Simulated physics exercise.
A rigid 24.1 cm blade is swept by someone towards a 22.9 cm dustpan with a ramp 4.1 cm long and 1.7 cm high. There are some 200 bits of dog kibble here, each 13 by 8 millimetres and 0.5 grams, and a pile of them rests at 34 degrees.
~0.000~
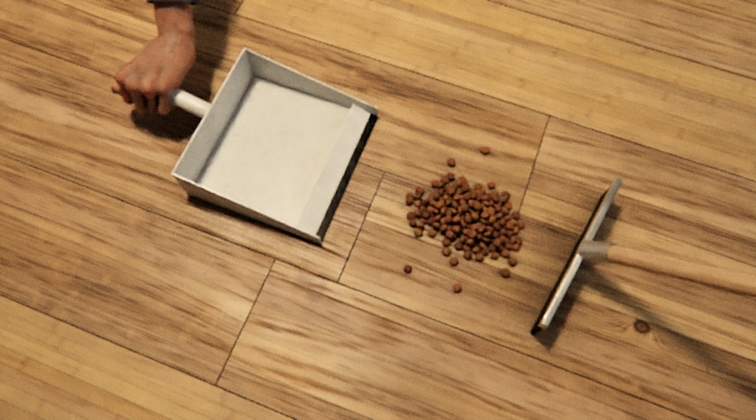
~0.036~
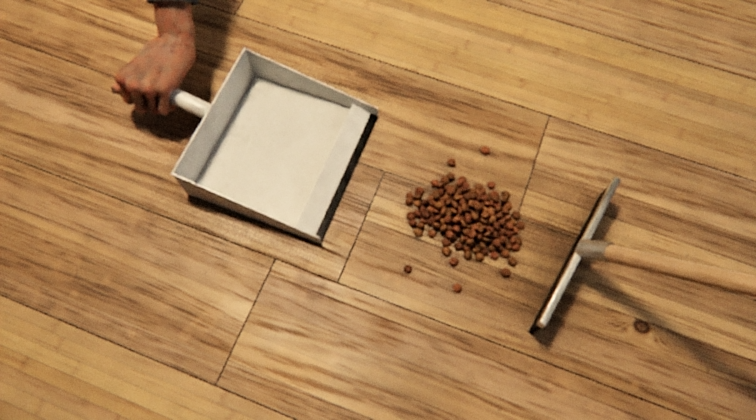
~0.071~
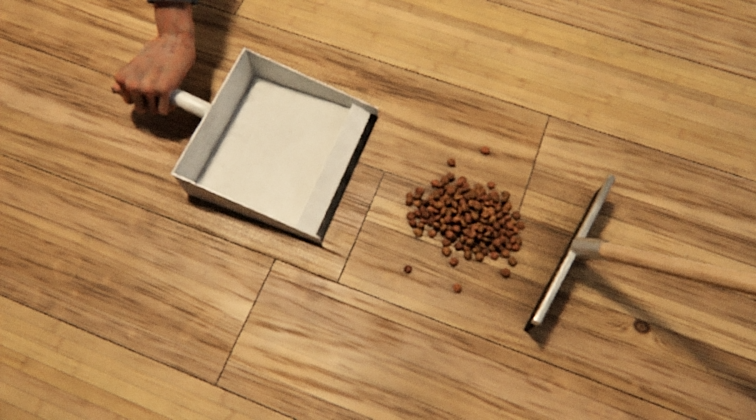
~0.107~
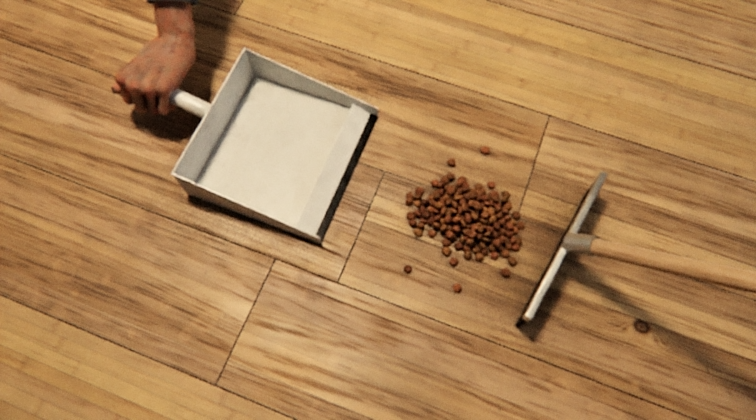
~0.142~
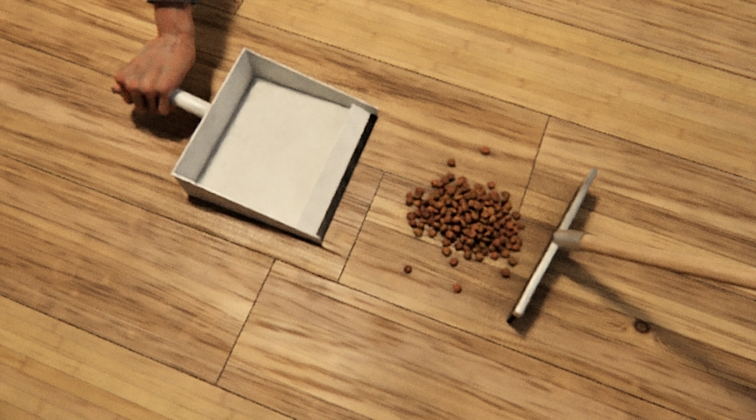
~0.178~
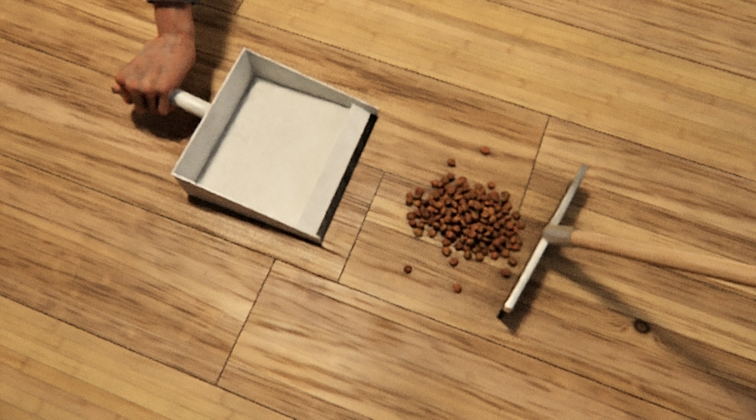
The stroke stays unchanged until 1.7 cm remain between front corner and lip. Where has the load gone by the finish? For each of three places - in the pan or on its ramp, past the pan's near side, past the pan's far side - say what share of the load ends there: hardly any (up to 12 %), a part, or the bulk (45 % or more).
Pan: A part; near side: Hardly any; far side: Hardly any.
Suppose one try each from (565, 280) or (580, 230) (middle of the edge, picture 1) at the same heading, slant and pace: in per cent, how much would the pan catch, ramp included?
First try about 20 per cent, second about 30 per cent.
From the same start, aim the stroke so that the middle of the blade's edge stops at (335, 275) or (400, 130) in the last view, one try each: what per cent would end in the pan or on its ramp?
Close to 0 and 30 percent, in that order.
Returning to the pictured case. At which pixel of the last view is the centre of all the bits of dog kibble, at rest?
Somewhere around (361, 165) in the final frame.
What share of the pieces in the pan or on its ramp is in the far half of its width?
Some 60 per cent.
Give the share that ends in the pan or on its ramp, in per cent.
Estimated share: 25 per cent.
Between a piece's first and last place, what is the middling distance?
18 cm, roughly.
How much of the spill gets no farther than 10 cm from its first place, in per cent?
0 %.
Then, at 0.50 s, middle of the blade 17 cm from the lip; 0 % over the lip, far side 0 %, near side 0 %.
After 0.72 s, middle of the blade 9 cm from the lip; 0 % over the lip, far side 0 %, near side 0 %.
After 1.05 s, middle of the blade 4 cm from the lip; 25 % over the lip, far side 5 %, near side 0 %.
By 1.4 s all is still; pan 25 %, near side 0 %, far side 5 %, in front of the lip or behind the blade 70 %.
